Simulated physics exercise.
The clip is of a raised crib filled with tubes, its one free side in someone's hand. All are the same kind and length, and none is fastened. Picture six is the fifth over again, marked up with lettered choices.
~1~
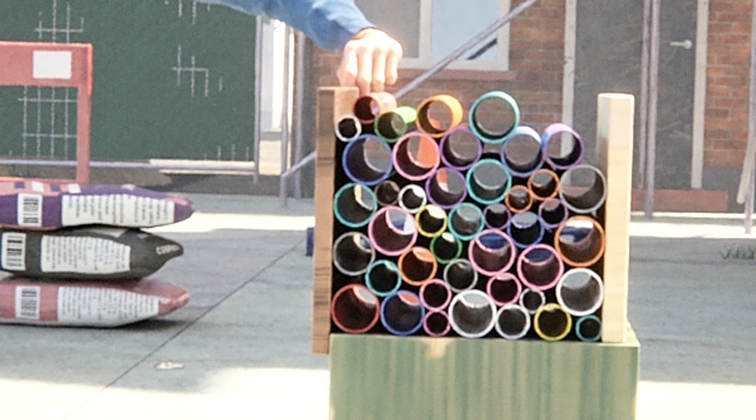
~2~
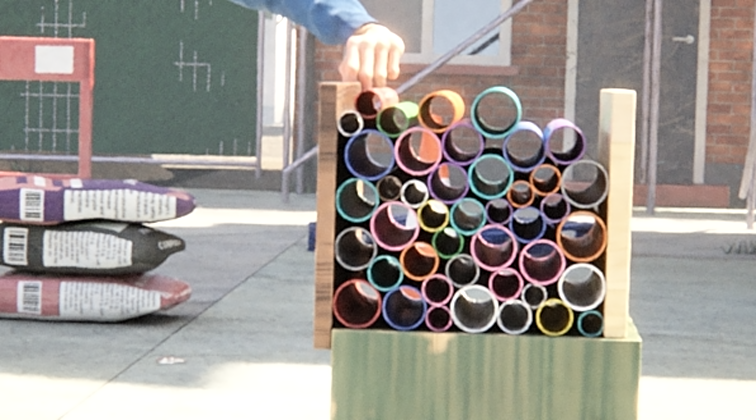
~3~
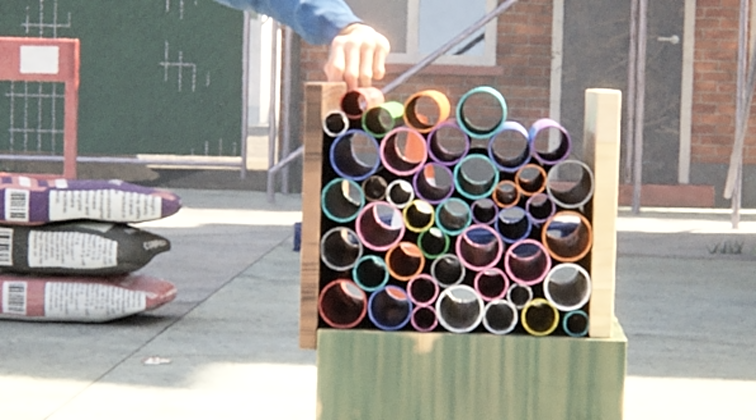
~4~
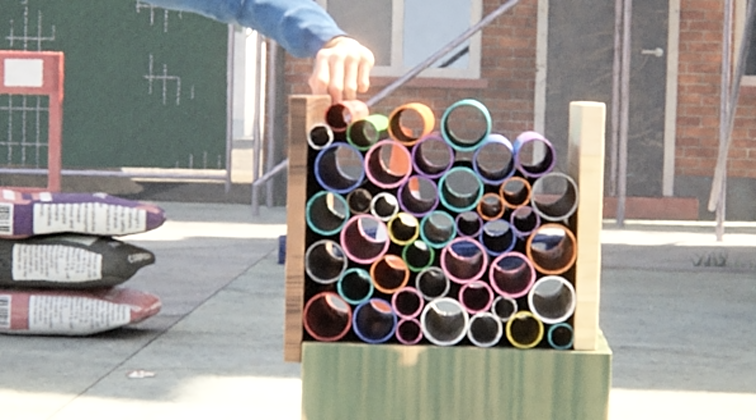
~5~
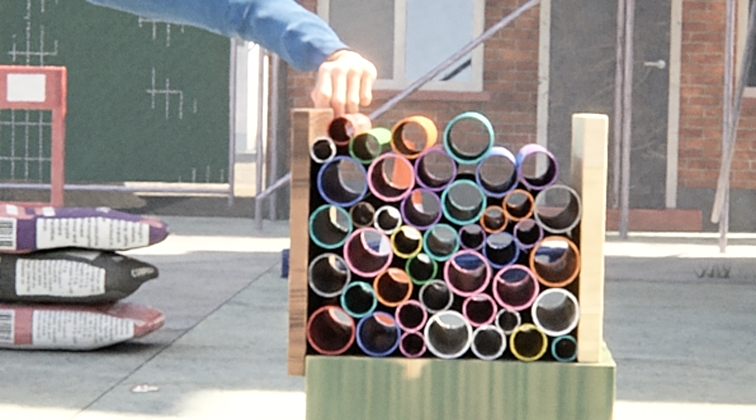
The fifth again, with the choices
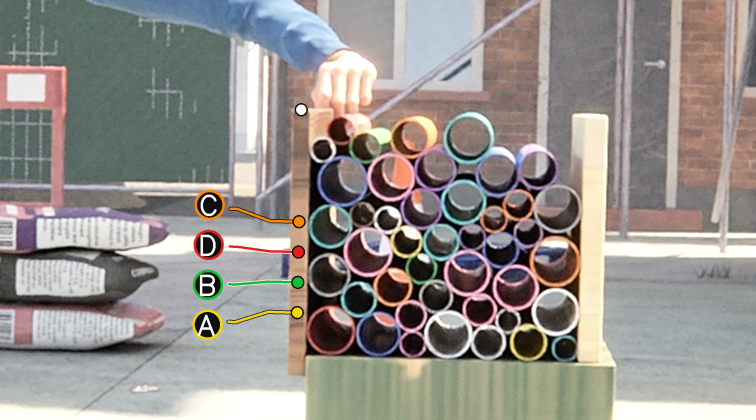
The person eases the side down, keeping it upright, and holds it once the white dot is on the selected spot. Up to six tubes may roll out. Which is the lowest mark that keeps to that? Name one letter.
No lower than D.
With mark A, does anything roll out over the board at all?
At A: Yes.
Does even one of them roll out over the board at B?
Yes, at B.
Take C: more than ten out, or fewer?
It loses fewer than ten.
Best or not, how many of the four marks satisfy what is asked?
Two of the four.
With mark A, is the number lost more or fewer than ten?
At A, more than ten.
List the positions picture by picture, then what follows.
The first picture shows a blue tube (526, 229); a purple tube (554, 213); a purple tube (460, 149).
The second picture shows a purple tube (462, 144); an orange tube (437, 112).
The third picture shows side board (326, 205); a red tube (343, 304).
The fourth picture shows a yellow tube (525, 330); an orange tube (390, 274).
The fifth picture shows a pink tube (369, 252); a turquoise tube (331, 226); a blue tube (501, 250).
On the copy, A at (297, 313); B at (298, 282); C at (299, 221); D at (298, 252); the white dot at (301, 110).
On D. First, top of the board (310, 175).
Then, top of the board (308, 250).
Finally, top of the board (308, 252), four out over the board.
By contrast, A more than six out over the board; B more than six out over the board; C two out over the board.
